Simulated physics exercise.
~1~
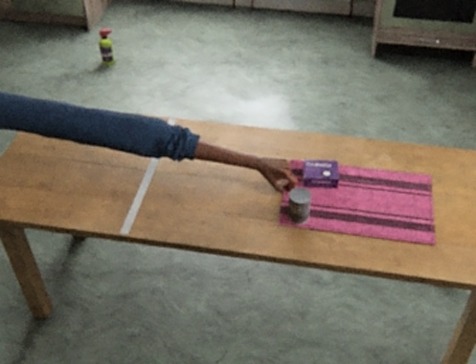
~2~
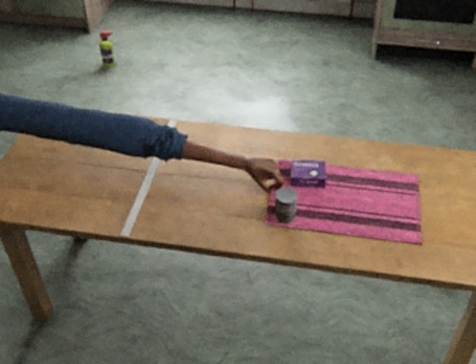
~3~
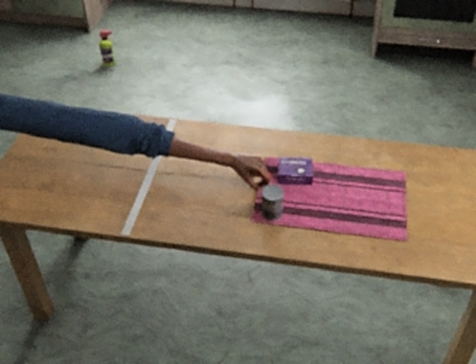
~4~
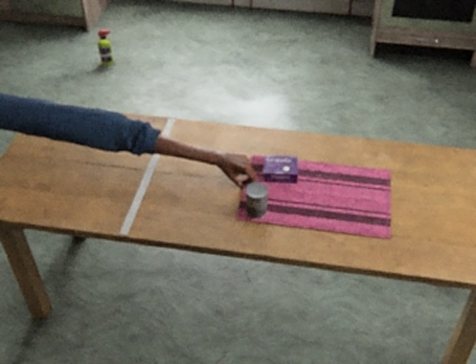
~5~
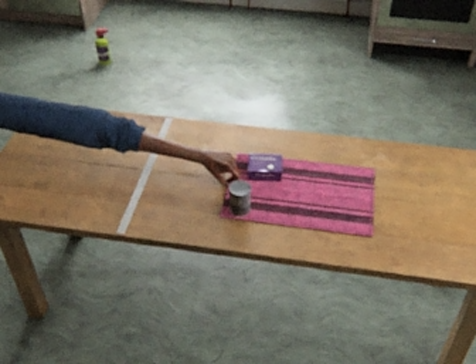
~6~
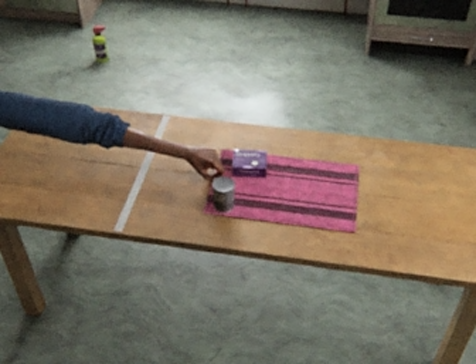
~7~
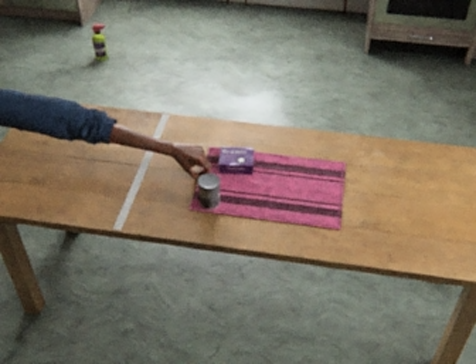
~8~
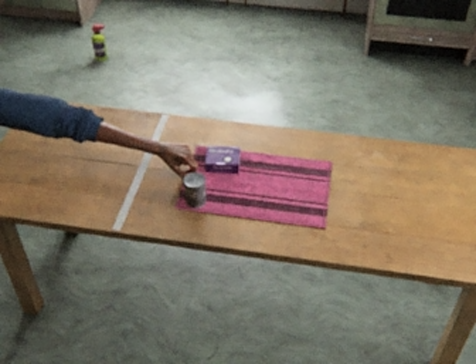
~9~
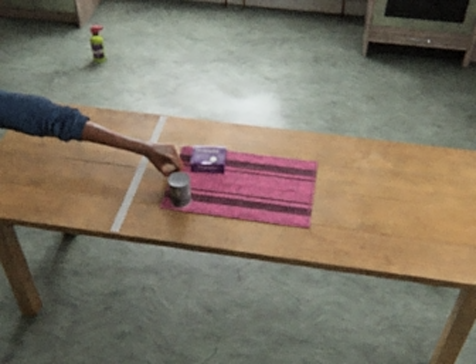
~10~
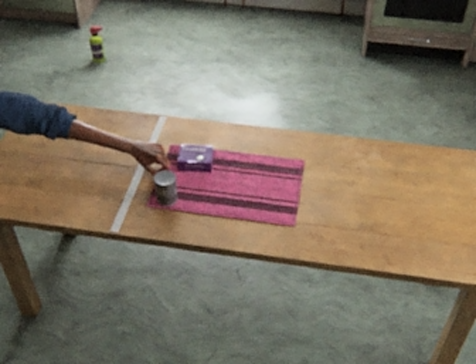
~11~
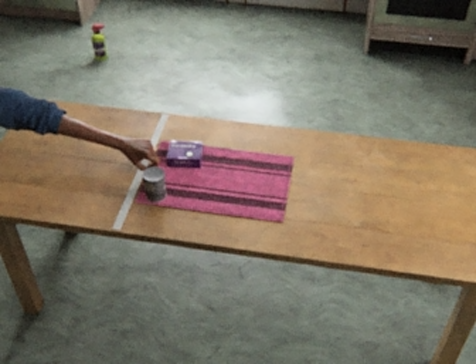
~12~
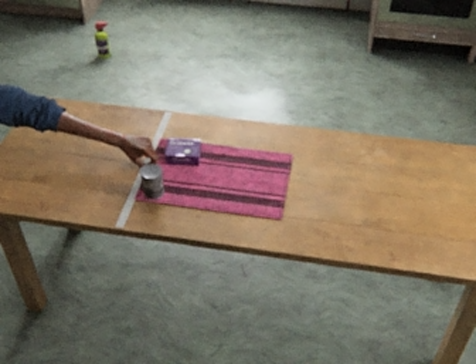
A hand slides a pink cloth carrying a grey tin and purple packet left to the tape.
